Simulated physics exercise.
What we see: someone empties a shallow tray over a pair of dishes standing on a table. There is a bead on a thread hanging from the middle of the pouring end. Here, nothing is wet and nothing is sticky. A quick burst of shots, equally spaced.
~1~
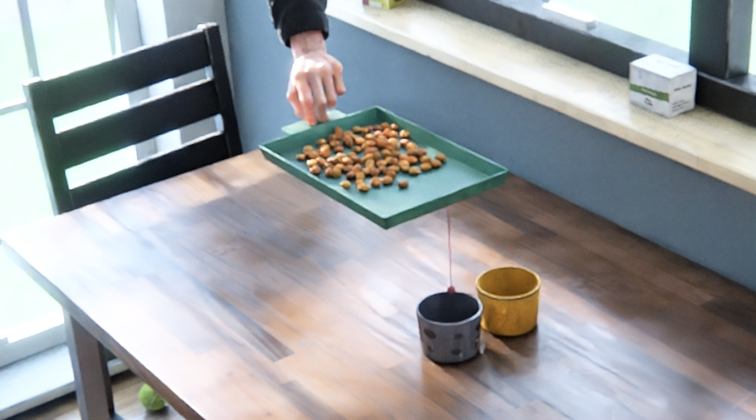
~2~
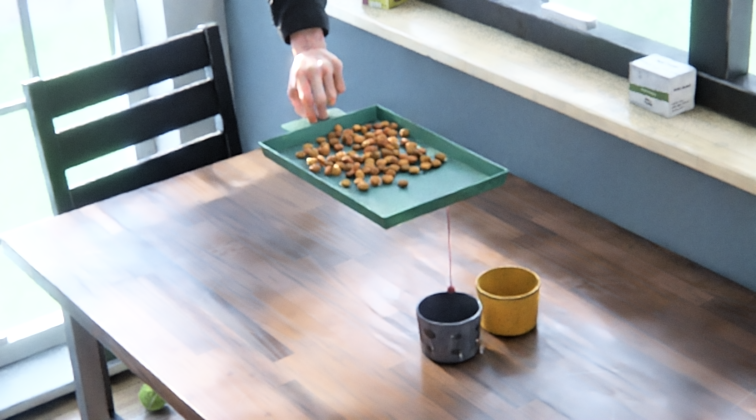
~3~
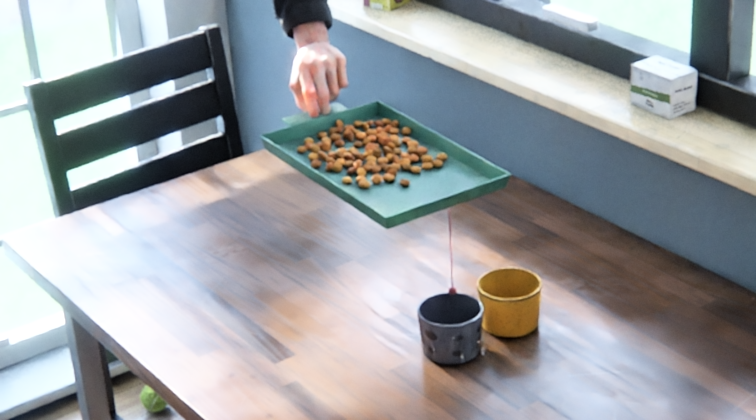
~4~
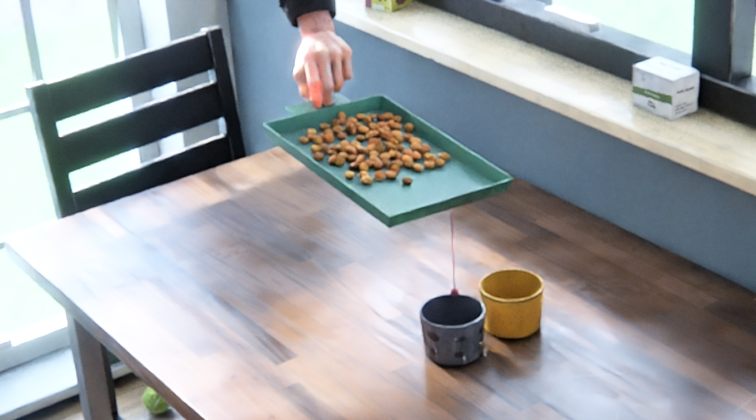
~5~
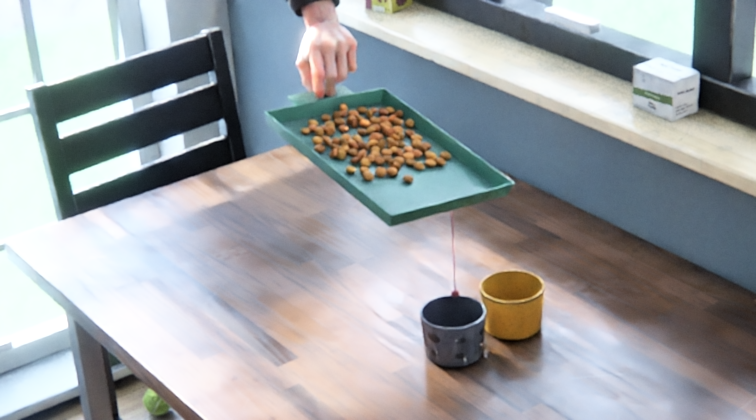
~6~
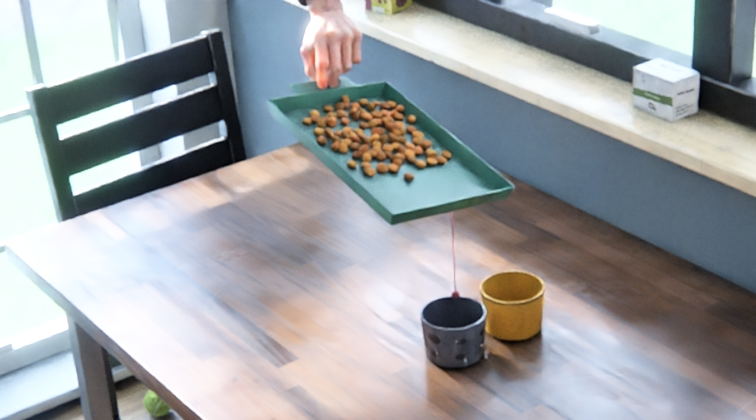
At a wooden table by a window, a hand held a green tray of brown kibble above a gray cup and a yellow one, tilting it slightly more while the pieces shifted very little.
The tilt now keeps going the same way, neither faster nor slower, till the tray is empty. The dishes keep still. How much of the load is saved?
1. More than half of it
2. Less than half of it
The answer is 1.
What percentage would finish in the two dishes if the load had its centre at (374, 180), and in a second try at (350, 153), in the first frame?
80 % and 70 %.
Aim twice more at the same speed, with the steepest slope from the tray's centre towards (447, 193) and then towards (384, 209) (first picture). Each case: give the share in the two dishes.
Roughly 30 percent, then 0 percent.
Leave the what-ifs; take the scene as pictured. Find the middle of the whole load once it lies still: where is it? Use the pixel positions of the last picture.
Close to (513, 312) in the last picture.
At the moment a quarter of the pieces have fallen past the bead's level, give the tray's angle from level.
Roughly 75 degrees of turn.
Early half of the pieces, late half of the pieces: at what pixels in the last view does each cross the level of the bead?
At (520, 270) for the first part, then at (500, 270) for the others.
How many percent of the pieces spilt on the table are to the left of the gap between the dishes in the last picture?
Reading: Around 30 %.
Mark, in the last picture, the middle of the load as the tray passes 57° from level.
Somewhere about pixel (474, 170).
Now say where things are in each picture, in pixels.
Corners of the pouring end (385, 215) and (503, 170), level; middle of the load (369, 153), bits of cat kibble; left dish (470, 337); right dish (529, 310); bead on its thread (451, 289), in the first frame.
Corners of the pouring end (385, 215) and (503, 171), level; middle of the load (369, 152), in the second frame.
Corners of the pouring end (387, 215) and (505, 174), tipped barely, lowest at the right corner; middle of the load (370, 149), in the third frame.
Corners of the pouring end (390, 213) and (508, 178), tipped a little, lowest at the right corner; middle of the load (373, 143), in the fourth frame.
Corners of the pouring end (392, 213) and (509, 182), tipped a little, lowest at the right corner; middle of the load (374, 138), in the fifth frame.
Corners of the pouring end (394, 211) and (510, 185), tipped clearly, lowest at the right corner; middle of the load (376, 133); left dish (474, 342); right dish (533, 315), in the sixth frame.
Just after the last frame, tray tipped steeply; almost all on the tray; just a few in the air.
A moment on, tray tipped right over; roughly a quarter on the tray; roughly half in the right dish; about a tenth outside both; about a tenth in the air.
Further on, tray tipped past a quarter turn; the larger part in the right dish; about a tenth outside both.
When it is over, tray tipped past a quarter turn; not one in the left dish; the larger part in the right dish; about a tenth outside both.
